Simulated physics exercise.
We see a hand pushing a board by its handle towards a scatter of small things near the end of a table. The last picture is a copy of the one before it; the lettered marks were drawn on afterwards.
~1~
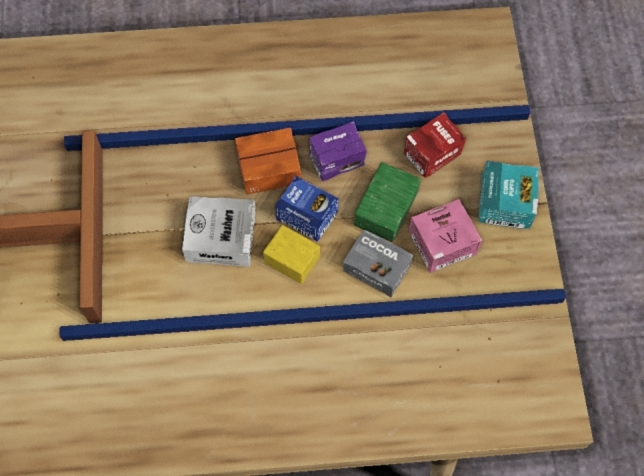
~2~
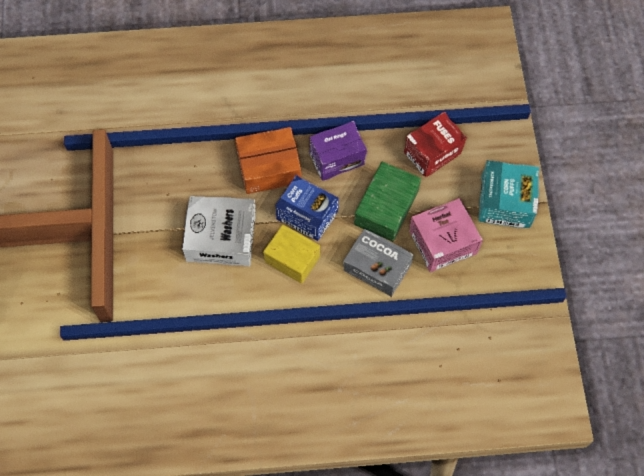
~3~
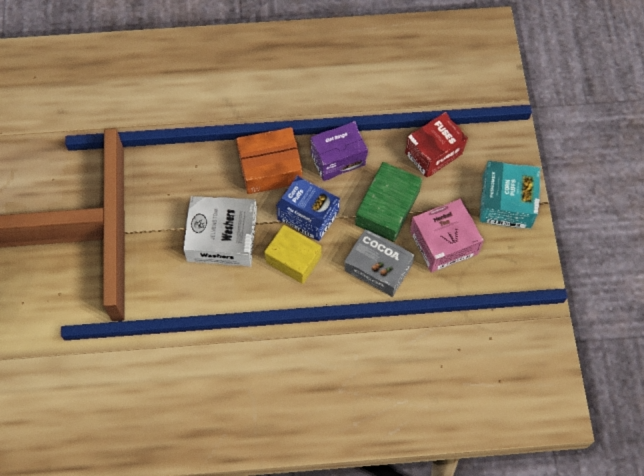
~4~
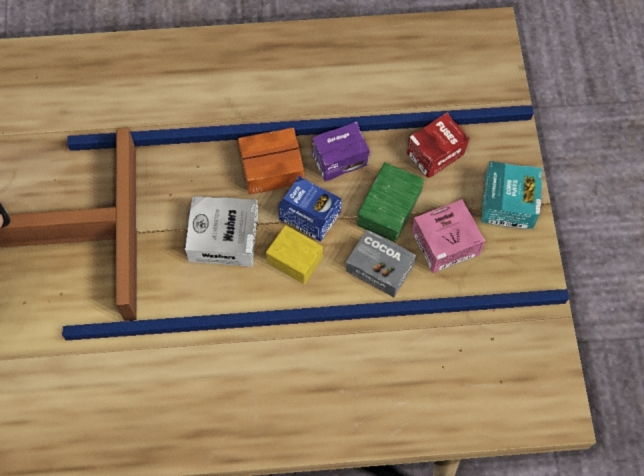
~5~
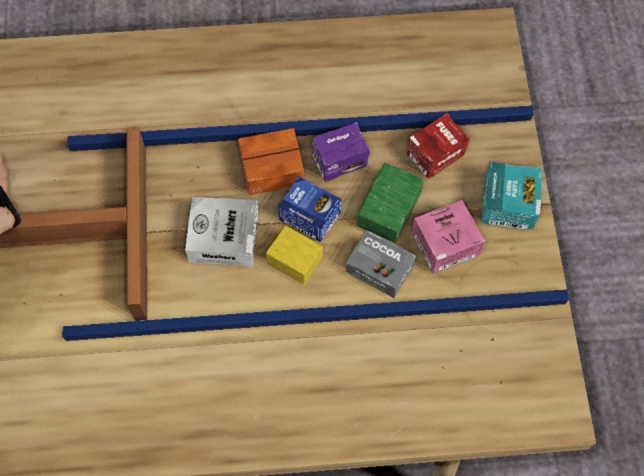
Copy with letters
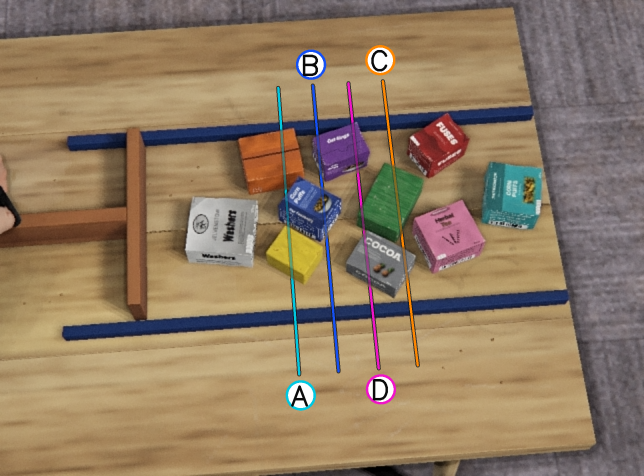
A wooden board slid slowly to the right between two blue rails on a table, pushed by its handle, with a hand coming into view at the left, while the colourful little boxes stayed still.
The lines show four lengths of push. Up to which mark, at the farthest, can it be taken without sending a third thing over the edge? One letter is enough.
Line C.
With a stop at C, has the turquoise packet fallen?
Yes.
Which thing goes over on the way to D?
The turquoise packet goes over.
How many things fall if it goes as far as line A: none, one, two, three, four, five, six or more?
In all, none.
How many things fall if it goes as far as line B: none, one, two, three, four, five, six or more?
By then, none.
On the marked copy, A at (288, 222); B at (325, 220); C at (399, 214); D at (363, 217).
With C. Early on, board (229, 206); yellow block (326, 262); blue packet (335, 207).
Further on, board (324, 199); turquoise packet (538, 183); pink packet (524, 238).
At the end, board (396, 194); pink packet over the edge; turquoise packet over the edge; two fallen.
As for the rest, A is within the limit but short; B is within the limit but short; D is within the limit but short.
